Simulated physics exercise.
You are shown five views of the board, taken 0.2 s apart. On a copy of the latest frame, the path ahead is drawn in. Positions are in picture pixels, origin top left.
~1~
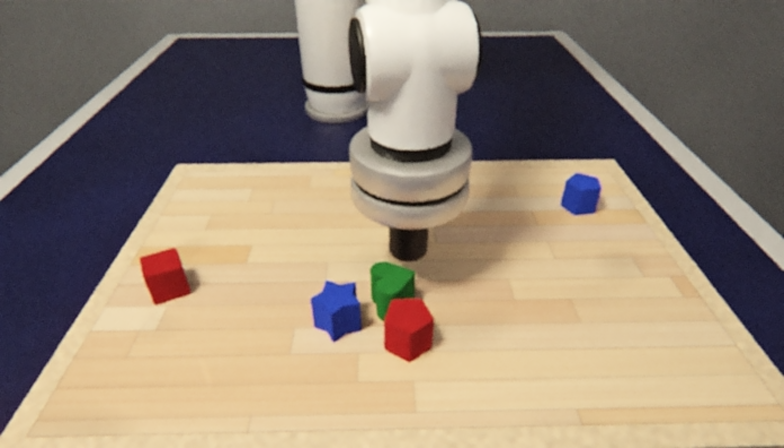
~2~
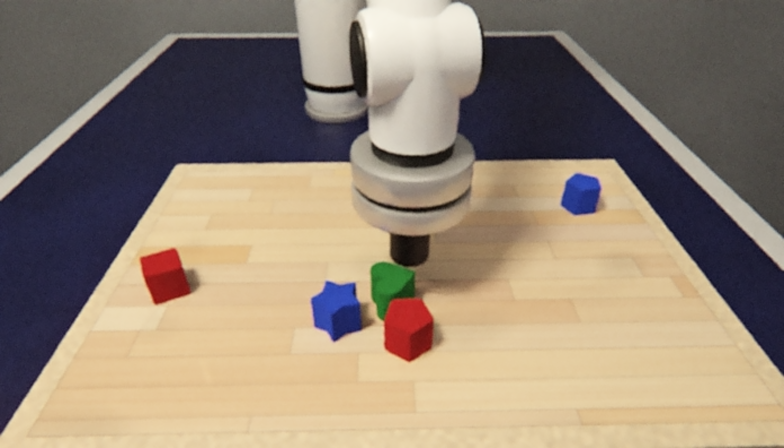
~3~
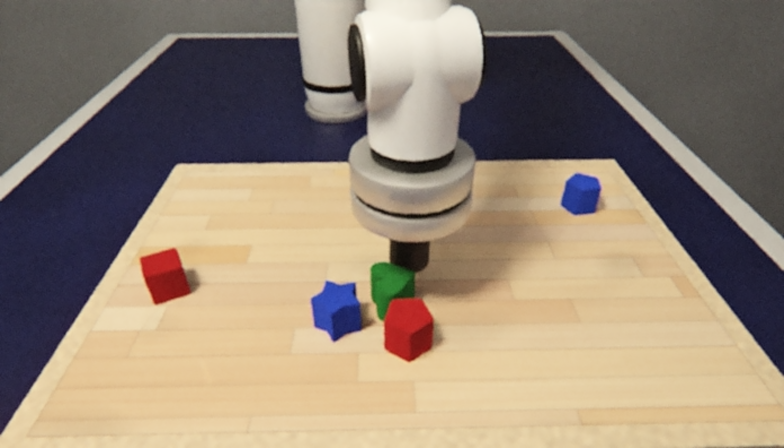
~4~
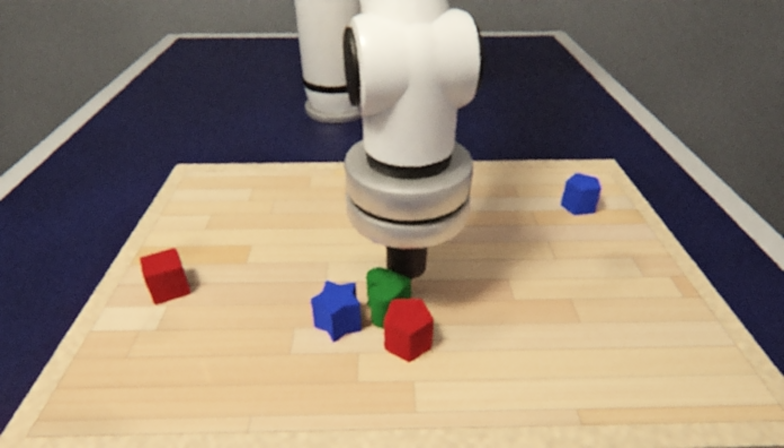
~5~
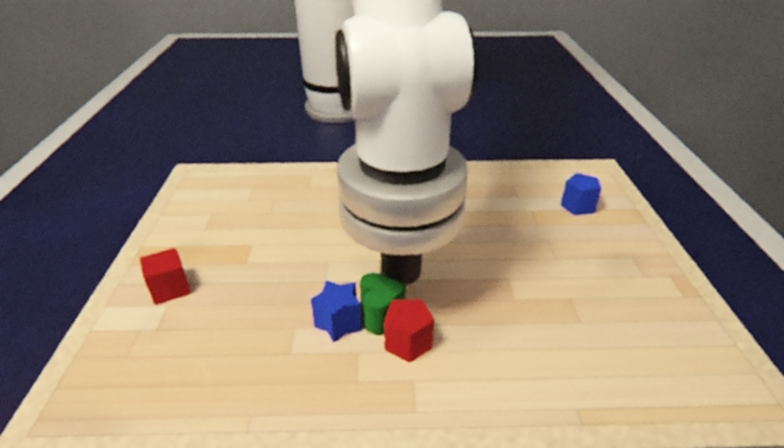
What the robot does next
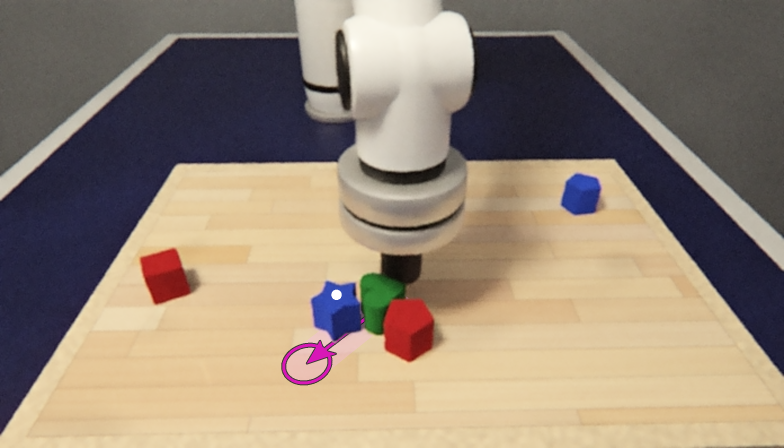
White robot arm easing its black stick toward the viewer and nudging a green block slightly nearer between blue and red blocks.
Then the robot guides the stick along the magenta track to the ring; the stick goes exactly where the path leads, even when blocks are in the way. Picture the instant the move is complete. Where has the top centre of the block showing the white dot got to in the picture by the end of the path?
It ends at (264, 324).
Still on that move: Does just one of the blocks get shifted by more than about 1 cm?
My answer is no.
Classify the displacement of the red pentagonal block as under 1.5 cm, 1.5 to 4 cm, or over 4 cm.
My prediction: Under 1.5 cm.
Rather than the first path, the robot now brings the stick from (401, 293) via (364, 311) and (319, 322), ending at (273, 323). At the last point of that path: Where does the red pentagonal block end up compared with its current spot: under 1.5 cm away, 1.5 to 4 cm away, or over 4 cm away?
It is going to finish within 1.5 cm of where it is now.
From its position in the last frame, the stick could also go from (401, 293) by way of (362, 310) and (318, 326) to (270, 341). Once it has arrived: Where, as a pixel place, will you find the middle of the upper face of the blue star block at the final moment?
Located at (235, 342).
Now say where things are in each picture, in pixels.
The first picture shows stick's lower end at (408, 250); blue star block at (337, 295); green heart at (391, 276); red pentagonal block at (408, 314).
The second picture shows stick at (409, 255); blocks still.
The third picture shows stick at (409, 261); blocks still.
The fourth picture shows stick at (406, 267); green heart at (386, 282).
The fifth picture shows stick at (401, 272); blue star block at (337, 295); green heart at (380, 288); red pentagonal block at (409, 314).
Drawn move, in a line from (401, 293) to (307, 363); the dot is on the blue star block.
The first path, step by step. One third of the way, stick at (371, 293); blue star block at (316, 303), turned 20° clockwise; green heart at (355, 315).
Two thirds of the way, stick at (338, 316); blue star block at (296, 314), turned 75° clockwise; green heart at (335, 343), turned 40° anticlockwise.
At the end, stick at (304, 342); blue star block at (264, 324), turned 100° clockwise; green heart at (324, 366), turned 75° anticlockwise; red pentagonal block still.
